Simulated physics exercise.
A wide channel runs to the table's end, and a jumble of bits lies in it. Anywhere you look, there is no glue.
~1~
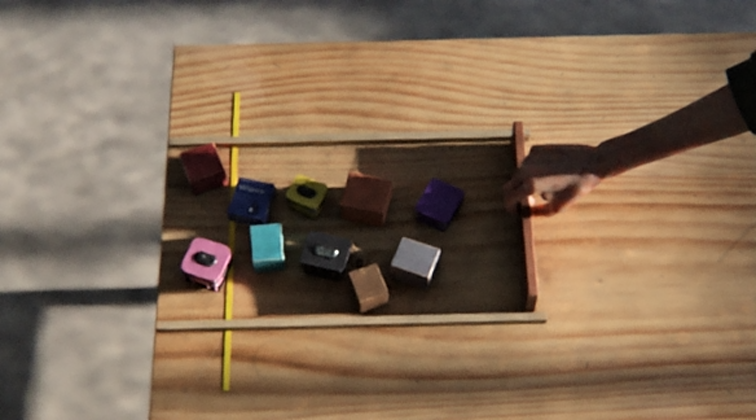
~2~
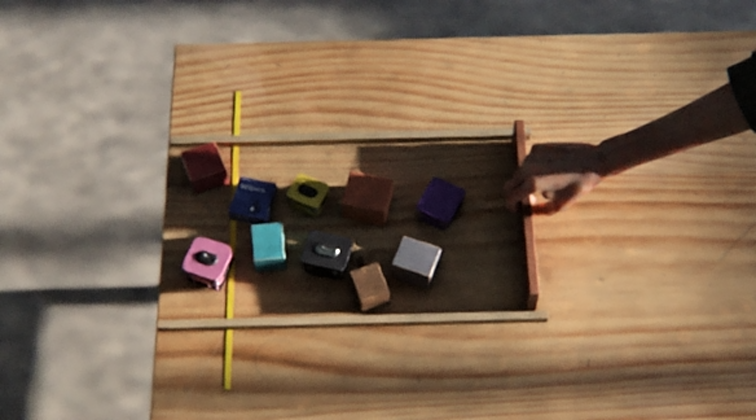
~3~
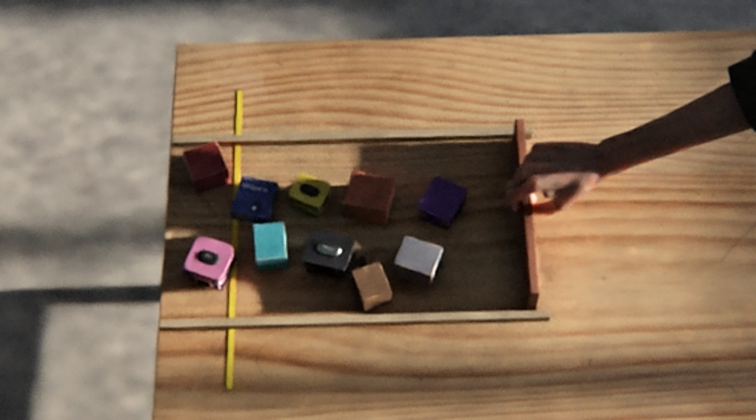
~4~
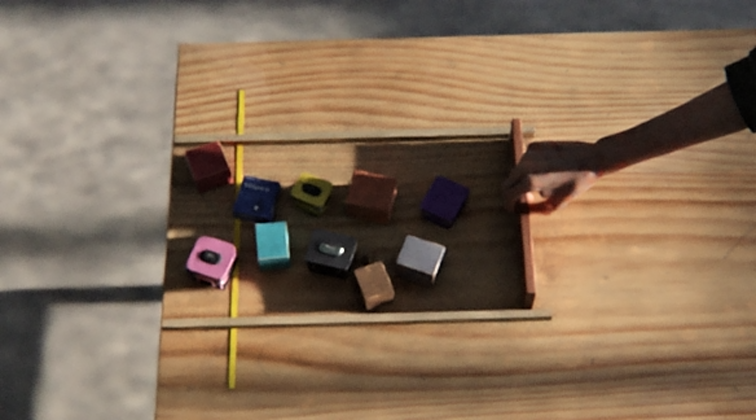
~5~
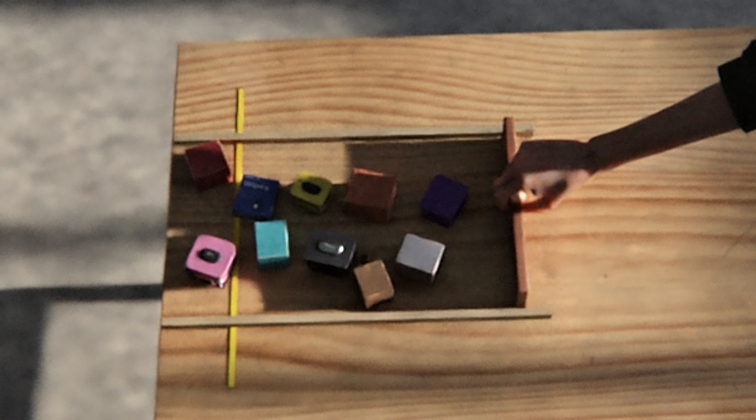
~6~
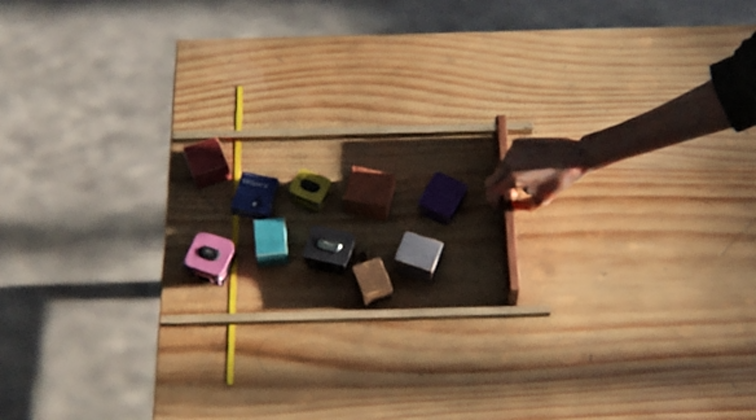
A hand reaching in from the right holds a reddish-brown board across a channel between two thin rails on a wooden table, seen from above. Inside lie a red block and pink case at the left near a yellow tape line, then blue, turquoise, yellow, black, brown, tan, purple and silvery pieces. The board stays nearly still, then slides slightly left with the hand, while the pieces keep their places and the view drifts very slightly.
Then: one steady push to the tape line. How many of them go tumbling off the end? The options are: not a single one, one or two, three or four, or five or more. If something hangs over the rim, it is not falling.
My answer: Three or four.
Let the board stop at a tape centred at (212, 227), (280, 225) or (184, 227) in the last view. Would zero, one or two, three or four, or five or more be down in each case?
Lab note - count per position: Five or over; one to two; five or more.
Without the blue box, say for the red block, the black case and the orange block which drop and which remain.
Red block: Still there. Black case: Still there. Orange block: Still there.
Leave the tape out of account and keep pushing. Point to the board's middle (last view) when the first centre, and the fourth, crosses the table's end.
At the first moment about (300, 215), at the next about (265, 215).
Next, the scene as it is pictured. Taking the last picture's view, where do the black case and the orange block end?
Roughly (172, 252) for the first and roughly (177, 200) for the second.
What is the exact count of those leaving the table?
The total is 4.
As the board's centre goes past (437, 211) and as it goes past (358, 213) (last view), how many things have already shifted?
First 2, then 8.
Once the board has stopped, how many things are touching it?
That would be 3 of them.
A little later, none off yet; red block at rest near (207, 163); pink case at rest near (211, 259); blue box at rest near (255, 197).
Next, none off yet; red block at rest near (207, 163); pink case shifted about its own width near (180, 261); blue box shifted well along near (183, 206).
When it is over, the number that fall off is three or four; down, yellow case, turquoise block, blue box and pink case.
